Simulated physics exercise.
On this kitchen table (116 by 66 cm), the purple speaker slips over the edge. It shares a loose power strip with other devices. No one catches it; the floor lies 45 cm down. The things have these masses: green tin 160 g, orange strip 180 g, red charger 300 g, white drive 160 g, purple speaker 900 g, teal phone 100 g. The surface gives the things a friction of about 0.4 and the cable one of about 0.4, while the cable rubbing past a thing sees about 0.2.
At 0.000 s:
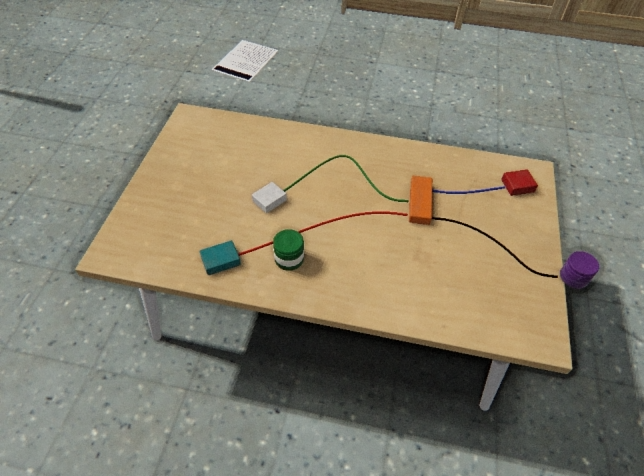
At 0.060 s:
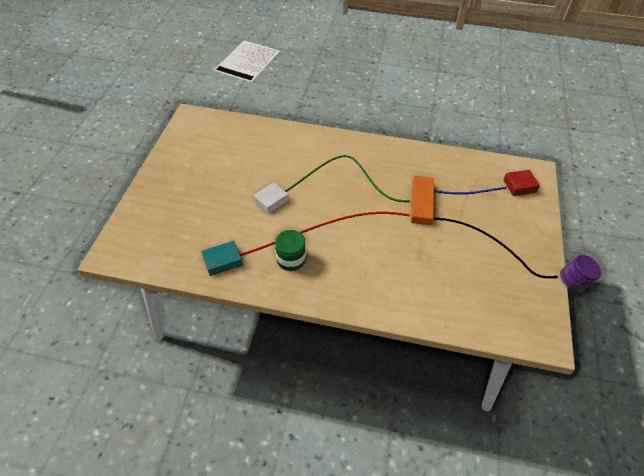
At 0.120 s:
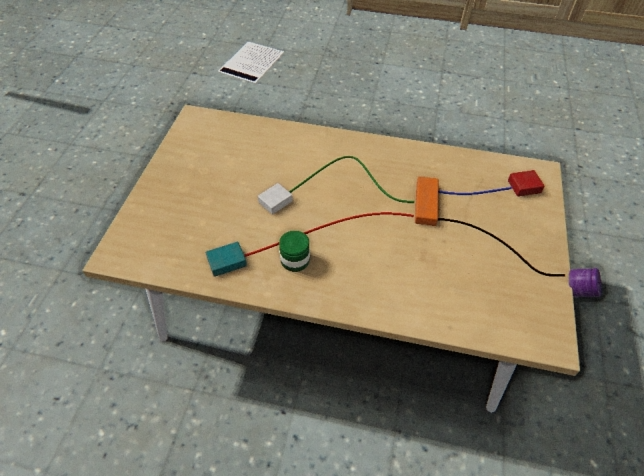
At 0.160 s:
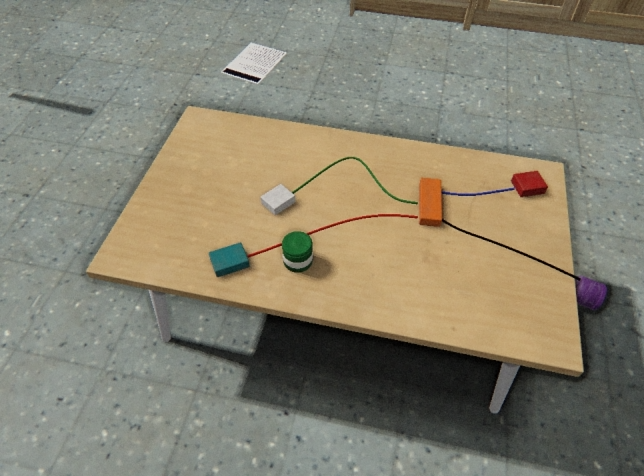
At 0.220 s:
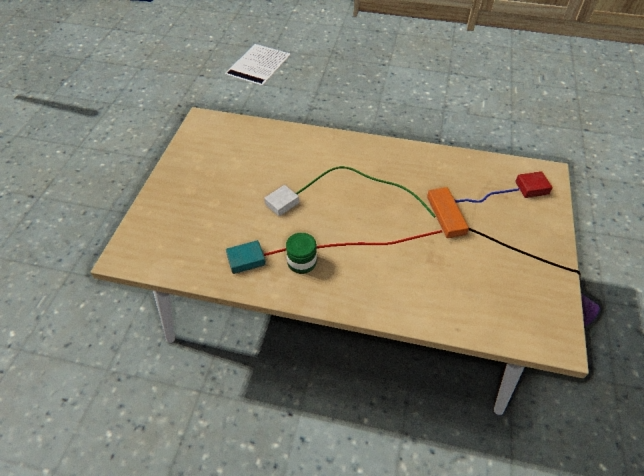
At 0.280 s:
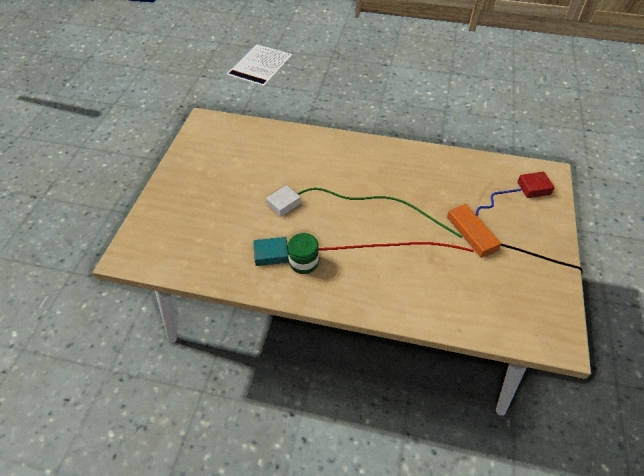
On a wooden table, a purple cylinder slipping over the right edge, its black cable tugging an orange block and teal box rightward.
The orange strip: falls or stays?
Falls.
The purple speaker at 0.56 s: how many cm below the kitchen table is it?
40 cm.
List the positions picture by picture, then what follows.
In the first picture, shows, orange strip (422, 196); black cable runs through (468, 226) (496, 241) (515, 257) (537, 273).
In the second picture, shows, purple speaker (586, 266); black cable runs through (498, 241) (537, 275).
In the third picture, shows, purple speaker (585, 283); black cable runs through (502, 242) (544, 274).
In the fourth picture, shows, purple speaker (587, 293); black cable runs through (508, 248) (560, 270).
In the fifth picture, shows, teal phone (245, 254); orange strip (448, 208); purple speaker (580, 309); black cable runs through (532, 256) (579, 278).
In the sixth picture, shows, orange strip (475, 226); black cable runs through (533, 254) (566, 265).
By 0.6 s, the strip's end of the black cable at (592, 274); orange strip 37 cm off its start, teal phone 44 cm off its start, white drive 31 cm off its start.
By 0.8 s, the strip has left the top; orange strip over the edge, teal phone 63 cm off its start, white drive 47 cm off its start.
By 1.1 s, the strip has left the top; orange strip over the edge, teal phone 63 cm off its start at (501, 279), white drive 47 cm off its start at (462, 226).
By 1.4 s, the strip has left the top; orange strip over the edge, teal phone 63 cm off its start, white drive 47 cm off its start.
By 2.6 s, the strip has left the top; orange strip over the edge, teal phone 63 cm off its start at (501, 279), white drive 47 cm off its start at (462, 226), green tin 6 cm off its start at (329, 251).
